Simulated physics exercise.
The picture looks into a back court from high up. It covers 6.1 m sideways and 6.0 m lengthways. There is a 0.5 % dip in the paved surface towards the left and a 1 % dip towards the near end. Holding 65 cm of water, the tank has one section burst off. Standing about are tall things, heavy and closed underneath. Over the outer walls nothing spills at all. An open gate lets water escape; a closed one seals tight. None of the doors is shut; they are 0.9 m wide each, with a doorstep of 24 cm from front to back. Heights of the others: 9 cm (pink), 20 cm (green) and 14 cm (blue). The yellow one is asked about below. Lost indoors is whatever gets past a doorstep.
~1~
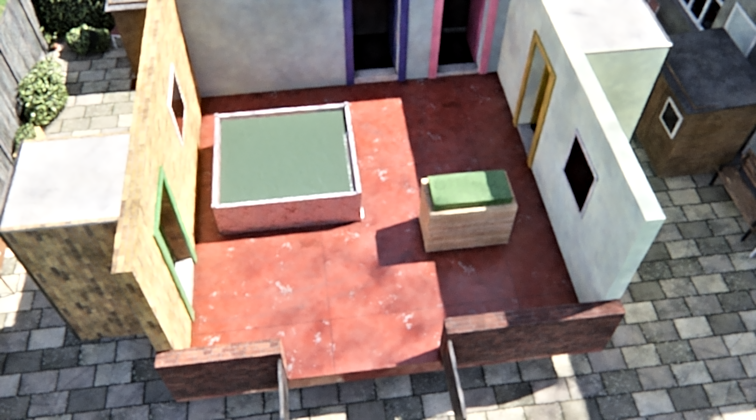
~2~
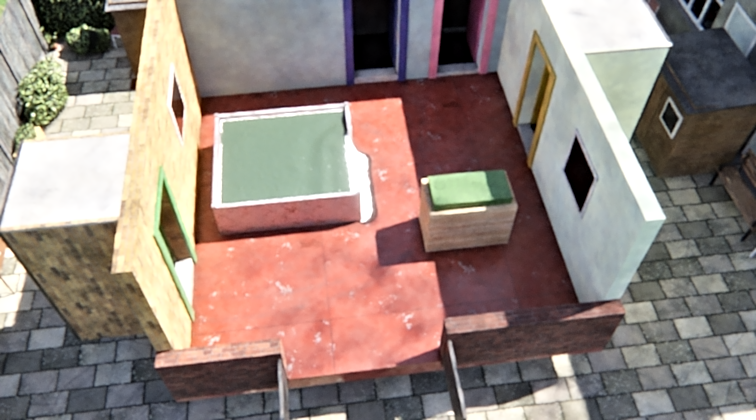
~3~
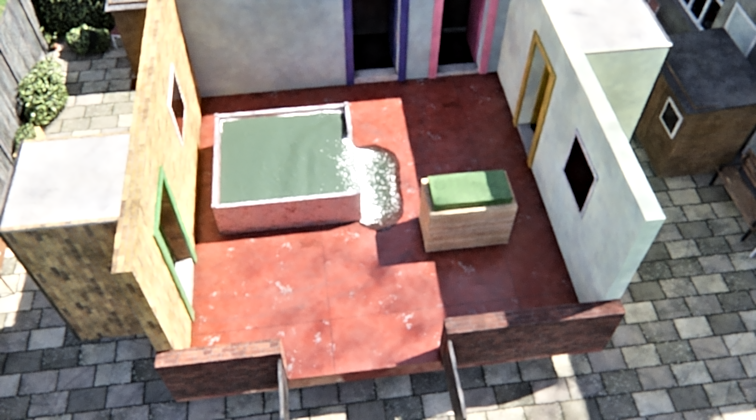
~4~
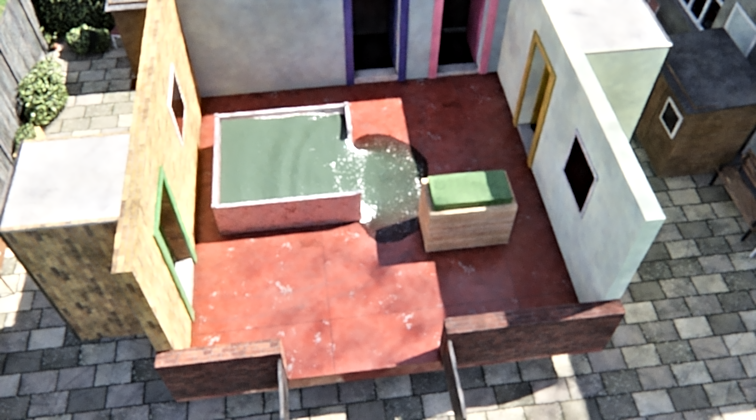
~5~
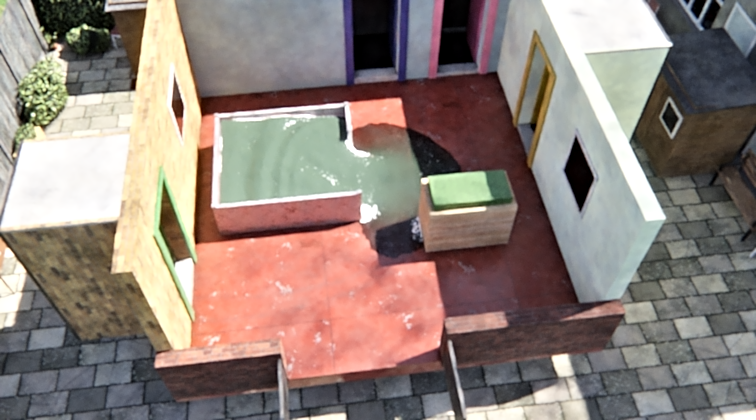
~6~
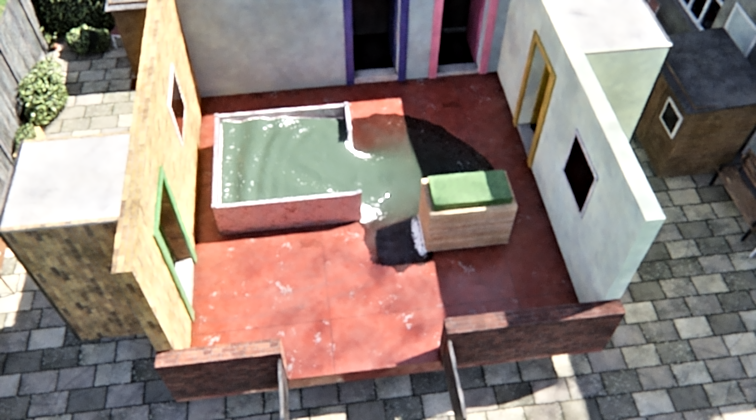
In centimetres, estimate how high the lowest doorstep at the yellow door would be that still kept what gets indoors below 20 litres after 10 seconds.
It comes to roughly 24 cm.
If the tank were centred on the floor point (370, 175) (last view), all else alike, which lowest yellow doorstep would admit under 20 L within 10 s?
With that change, some 32 centimetres.
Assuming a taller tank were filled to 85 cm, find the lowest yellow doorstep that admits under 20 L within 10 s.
In that case, roughly 33 cm.
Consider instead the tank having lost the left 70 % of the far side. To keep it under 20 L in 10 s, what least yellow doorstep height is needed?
Some 12.5 centimetres.
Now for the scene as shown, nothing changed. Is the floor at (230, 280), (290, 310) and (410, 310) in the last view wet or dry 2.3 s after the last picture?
1: Unwetted; 2: Unwetted; 3: Awash.
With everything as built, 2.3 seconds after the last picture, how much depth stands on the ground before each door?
At the pink door the depth is 20 cm, at green 0 cm, at yellow 26 cm and at blue 1 cm.
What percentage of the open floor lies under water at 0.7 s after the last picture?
I'd estimate about 30 percent.
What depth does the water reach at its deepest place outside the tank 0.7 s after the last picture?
Up to some 38 centimetres, I'd say.
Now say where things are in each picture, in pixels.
The first frame shows still water, 65 cm deep, in the tank at (285, 156); the yellow door at (533, 105) is dry.
In the second frame, the gap is at (353, 177), the front 0.3 m out at (373, 210); the back of the tank holds 65 cm.
In the third frame, the front is at (396, 169), 0.8 m from the gap at (353, 179); 1.2 m2 of floor is wet, 65 cm left at the back.
In the fourth frame, the gap is at (353, 180), the front 1.3 m out at a hidden place; the back of the tank holds 65 cm.
In the fifth frame, water pours out at (353, 180) and has run 1.9 m, to a hidden place; about 7 cm deep outside, 65 cm at the back.
In the sixth frame, the front is at a hidden place, 2.5 m from the gap at (353, 180); 5.3 m2 of floor is wet, 61 cm left at the back; 0.9 m in a straight line remain to the yellow door at (533, 105).
Then, 0.7 s after the last picture water covers 30 % of the floor, deepest (38 cm) near (533, 194); 18 cm at the yellow door, 14 litres in over its 9 cm doorstep.
Then, 2.3 s after the last picture water covers 50 % of the floor, deepest (34 cm) near (491, 73); 26 cm at the yellow door, 170 litres in over its 9 cm doorstep.
Then, 9.3 s after the last picture water covers 95 % of the floor, deepest (12 cm) near (195, 245); 6 cm at the yellow door, 292 litres in over its 9 cm doorstep.
At the yellow door as built, the water peaked near 29 cm, 1.9 s after the last picture.
With a doorstep of 19.5 cm, 62 litres would have come in within the 10 s; with 26.5 cm, 9 litres. So under 20 litres takes about 24 cm.
